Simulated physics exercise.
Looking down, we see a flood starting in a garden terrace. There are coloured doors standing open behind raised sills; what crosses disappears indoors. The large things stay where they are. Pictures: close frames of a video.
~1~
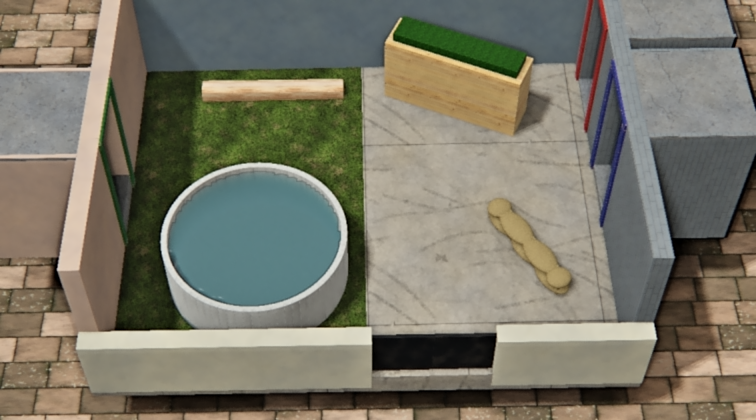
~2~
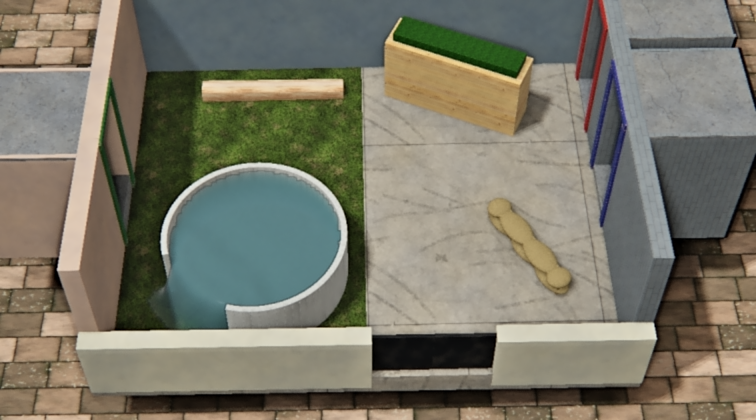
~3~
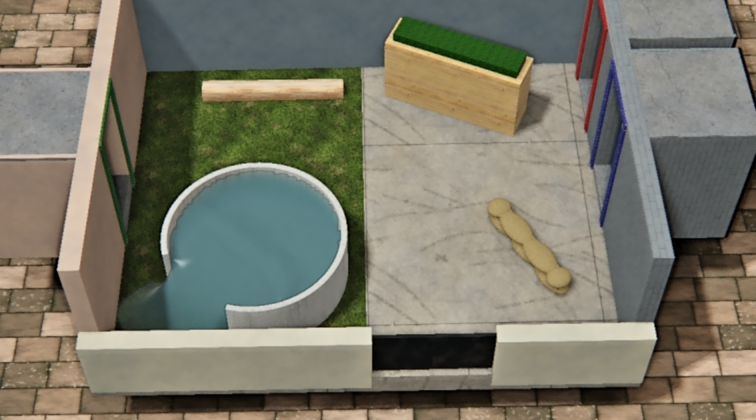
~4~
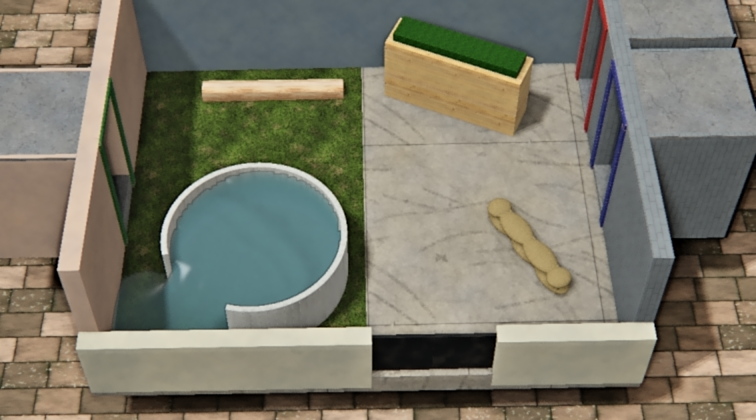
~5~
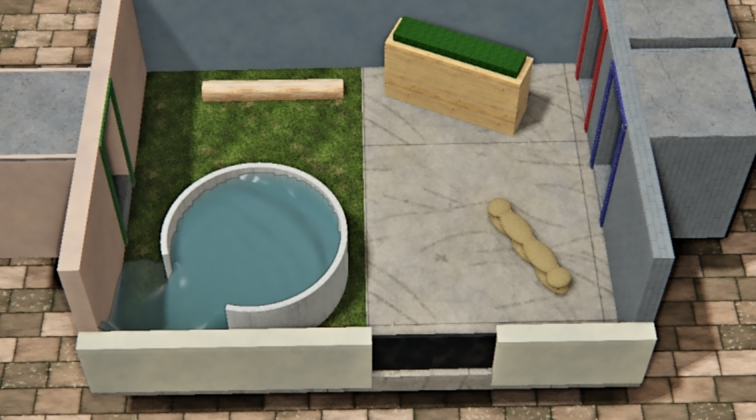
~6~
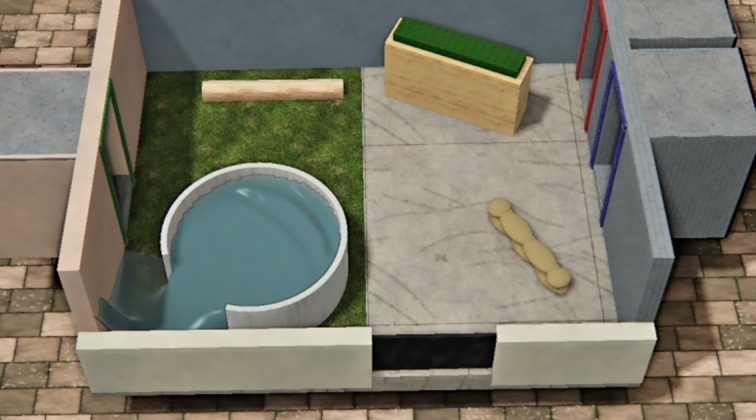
A round, white-rimmed pool of blue-green water stands whole and still on the grassy left half of a walled terrace seen from above, then opens at its lower left. To the right, on grey paving, sit a wooden planter topped with green and a lumpy tan roll, near red and blue doors. Water pours through the gap and spreads over the lower-left corner, rippling, while the camera stays still.
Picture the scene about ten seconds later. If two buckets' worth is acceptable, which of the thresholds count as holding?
The blue door counts as holding, the red door counts as holding, the green door counts as holding.
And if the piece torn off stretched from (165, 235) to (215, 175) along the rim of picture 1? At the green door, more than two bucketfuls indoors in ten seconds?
In short: Green door passes that mark.
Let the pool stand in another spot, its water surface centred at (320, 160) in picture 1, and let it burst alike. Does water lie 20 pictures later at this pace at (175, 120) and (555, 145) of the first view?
Note - point 1 drenched; point 2 still bare.
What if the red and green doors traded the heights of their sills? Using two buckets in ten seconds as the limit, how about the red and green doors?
After the swap, the red door falls short and the green door overshoots.
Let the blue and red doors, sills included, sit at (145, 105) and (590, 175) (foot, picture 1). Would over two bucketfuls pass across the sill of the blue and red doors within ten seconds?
In short: The blue door tops the mark, the red door falls short.
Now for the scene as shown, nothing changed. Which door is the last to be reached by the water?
My answer is the red-painted one.
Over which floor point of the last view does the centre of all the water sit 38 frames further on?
I'd mark it close to (274, 232).
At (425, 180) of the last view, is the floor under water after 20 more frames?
At that place: Free of water.
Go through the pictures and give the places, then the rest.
The round pool at (255, 238) is whole and still, in the first frame.
The front is at (167, 288), out from the gap at (193, 310), in the second frame.
Water pours out at (194, 312) and has run to (123, 313), in the third frame.
Water pours out at (194, 313) and has run to a hidden place, in the fourth frame.
The front is at a hidden place, out from the gap at (194, 313), in the fifth frame.
Water pours out at (194, 313) and has run to a hidden place, in the sixth frame.
A moment on, water covers 15 % of the floor; the blue door not reached, the red door not reached, the green door wet at the sill, nothing in.
Next, water covers 30 % of the floor; the blue door not reached, the red door not reached, the green door wet at the sill, nothing in.
Then, water covers 55 % of the floor; the blue door not reached, the red door not reached, the green door wet at the sill, nothing in.
Later, water covers 85 % of the floor; the blue door wet at the sill, nothing in, the red door not reached, the green door wet at the sill, nothing in.
In the end, water covers 95 % of the floor; the blue door wet at the sill, nothing in, the red door wet at the sill, nothing in, the green door wet at the sill, nothing in.
